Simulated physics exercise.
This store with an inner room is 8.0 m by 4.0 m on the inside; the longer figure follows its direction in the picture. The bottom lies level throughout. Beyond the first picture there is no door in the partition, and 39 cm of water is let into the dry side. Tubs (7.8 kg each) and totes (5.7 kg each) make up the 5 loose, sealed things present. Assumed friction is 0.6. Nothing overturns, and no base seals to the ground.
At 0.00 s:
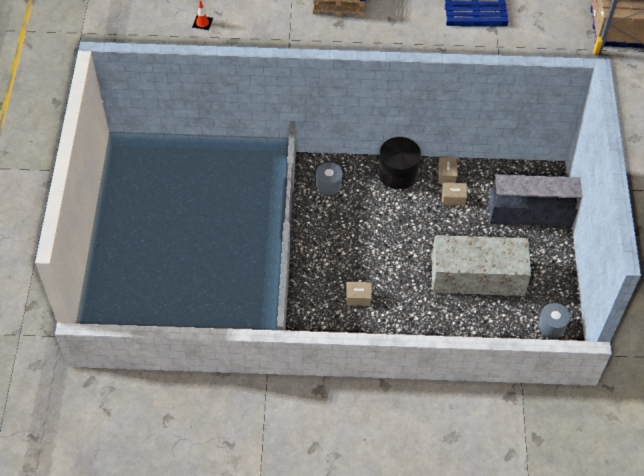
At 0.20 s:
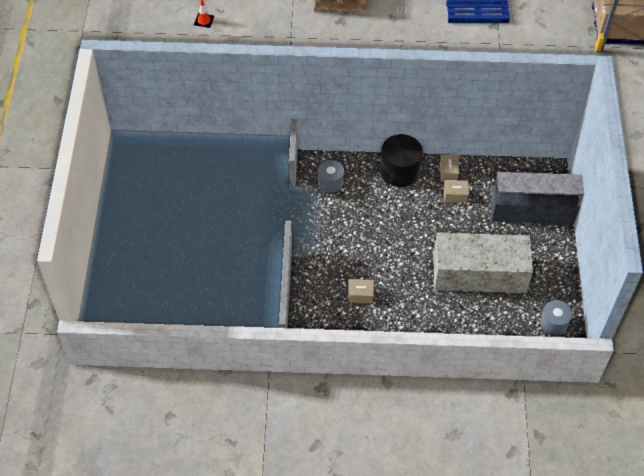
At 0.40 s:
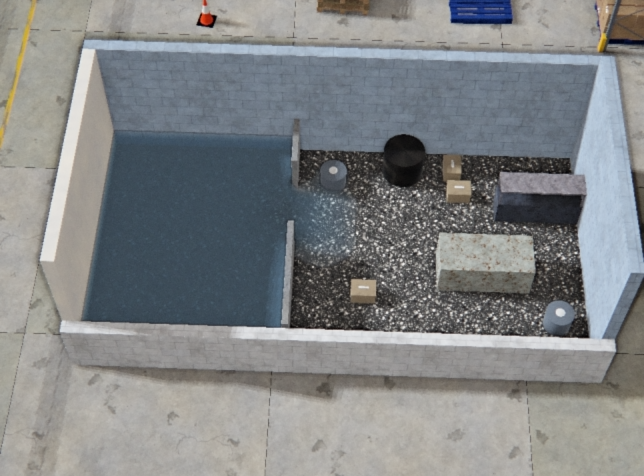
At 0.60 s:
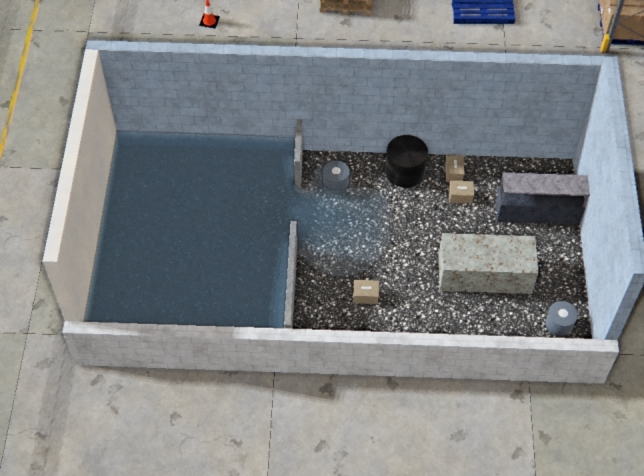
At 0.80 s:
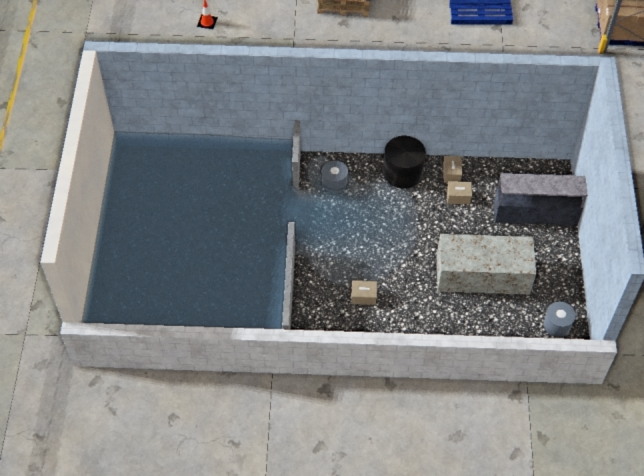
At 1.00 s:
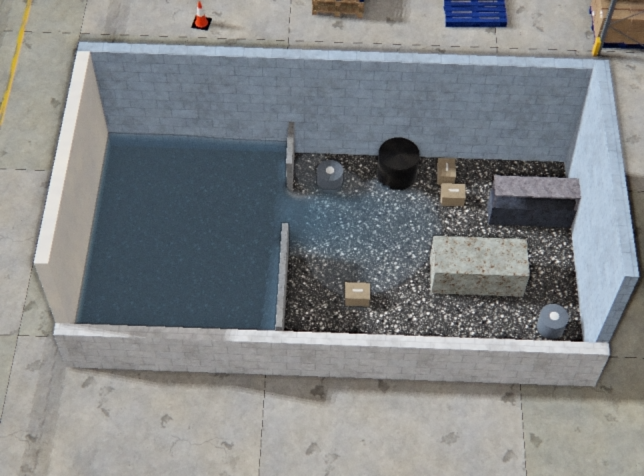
The footage shows a walled enclosure with water on the left and dark gravel on the right; a gap opens in the partition and water spreads gradually across the gravel among boxes, blocks and round containers, which barely move.
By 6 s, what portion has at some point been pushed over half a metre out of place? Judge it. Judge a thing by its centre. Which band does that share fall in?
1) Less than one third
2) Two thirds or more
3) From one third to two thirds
Option 2: Two thirds or more.
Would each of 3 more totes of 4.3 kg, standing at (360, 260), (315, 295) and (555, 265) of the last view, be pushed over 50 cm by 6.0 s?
Order as asked - goes beyond, stays inside, goes beyond.
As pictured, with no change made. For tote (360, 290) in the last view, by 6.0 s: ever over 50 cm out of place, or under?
My call is that it falls shy.
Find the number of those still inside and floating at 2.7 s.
The count is 1.
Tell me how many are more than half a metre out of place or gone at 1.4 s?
The answer is 0.
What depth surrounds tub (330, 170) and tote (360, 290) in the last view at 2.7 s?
I'd estimate 6 cm for the first and 2 cm for the second.
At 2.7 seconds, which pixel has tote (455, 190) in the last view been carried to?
It would be close to (552, 178) by then.
After 1.4 s 0 of 5 are over 50 cm from their spots; 0 afloat.
After 2.7 s 1 of 5 are over 50 cm from their spots; 1 afloat.
After 4.2 s 2 of 5 are over 50 cm from their spots; 4 afloat.
After 6.0 s 3 of 5 are over 50 cm from their spots, and 4 have been at some point; 4 afloat.
